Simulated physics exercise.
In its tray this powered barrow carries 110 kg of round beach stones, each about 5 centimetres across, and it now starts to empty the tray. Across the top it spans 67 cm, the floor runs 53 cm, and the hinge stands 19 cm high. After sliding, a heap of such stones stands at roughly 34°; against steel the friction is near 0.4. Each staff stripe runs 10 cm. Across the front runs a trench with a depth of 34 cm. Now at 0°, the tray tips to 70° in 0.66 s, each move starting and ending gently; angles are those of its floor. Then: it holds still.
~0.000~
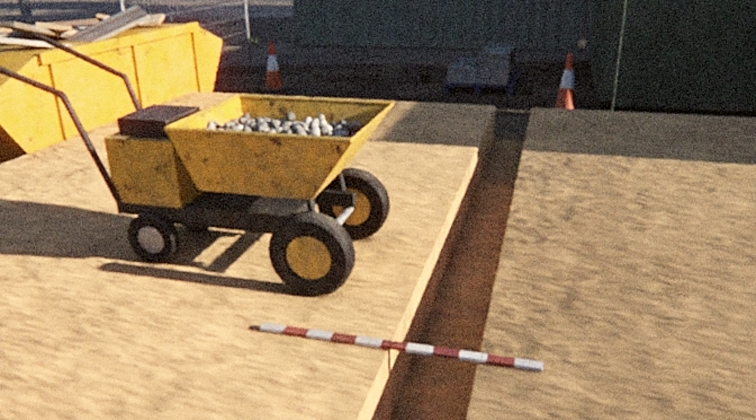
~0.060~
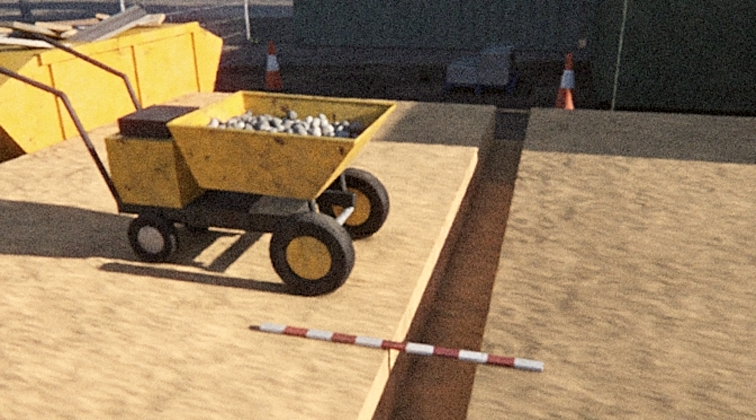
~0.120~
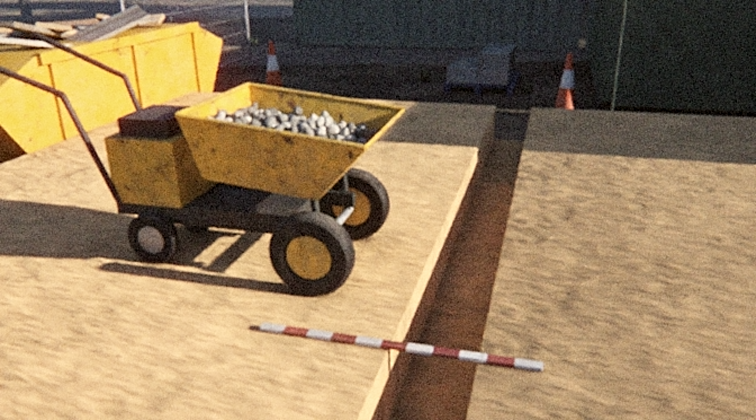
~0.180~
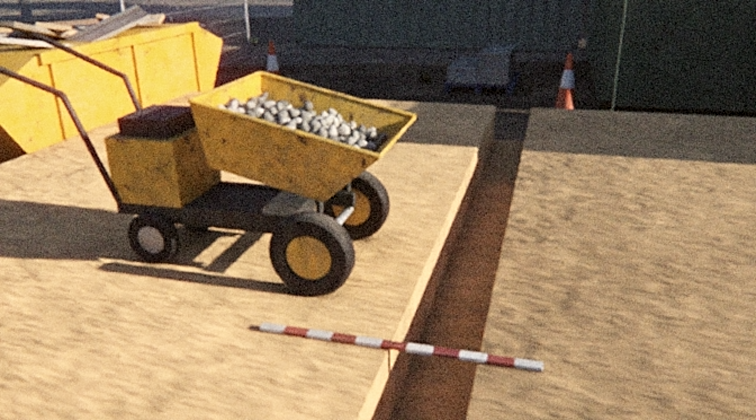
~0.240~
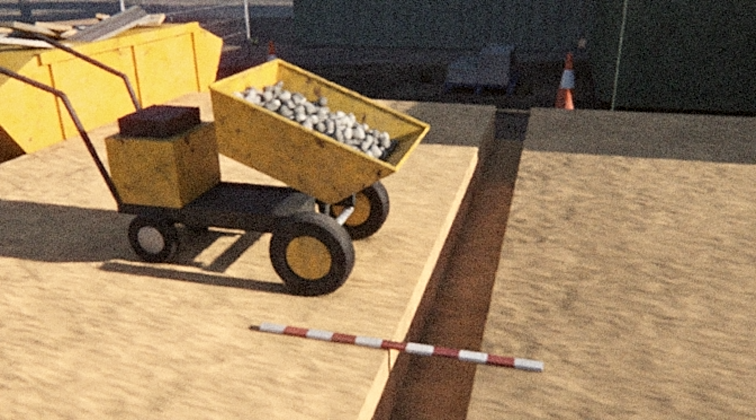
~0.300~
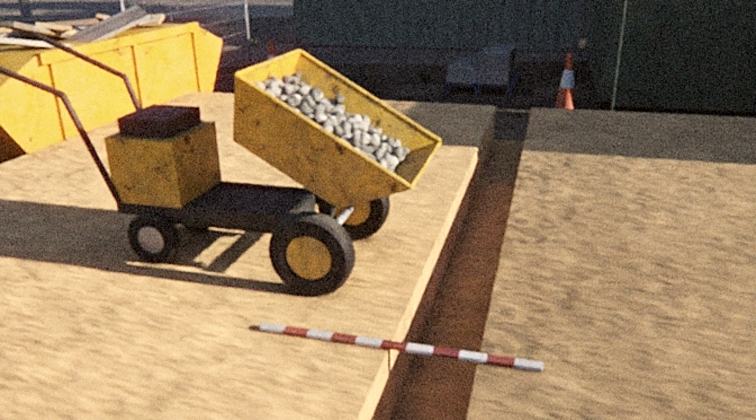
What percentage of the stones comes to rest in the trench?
About 44 per cent.
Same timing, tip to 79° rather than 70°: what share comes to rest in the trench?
I'd guess some 55 in a hundred.
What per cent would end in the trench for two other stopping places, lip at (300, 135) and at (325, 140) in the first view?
First spot about 95, second spot about 75 per cent.
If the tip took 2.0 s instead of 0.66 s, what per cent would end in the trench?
Something close to 70 per cent.
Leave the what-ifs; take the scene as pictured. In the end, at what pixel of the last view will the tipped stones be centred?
Somewhere around (515, 282) in the last picture.
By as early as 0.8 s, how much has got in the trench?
I'd put it near 15 per cent.
After 0.5 s the floor is at 60°; 100 % in the tray; the foremost stones are at (431, 219).
After 0.8 s the floor is at 70°; 72 % in the tray, 14 % in the trench, 14 % past the trench; the foremost stones are at (529, 289).
After 1.1 s the floor is at 70°; 18 % in the tray, 27 % in the trench, 55 % past the trench; the foremost stones are at (732, 320).
After 3.1 s the floor is at 70°; 0 % in the tray, 44 % in the trench, 56 % past the trench; the foremost stones are past the picture's edge.
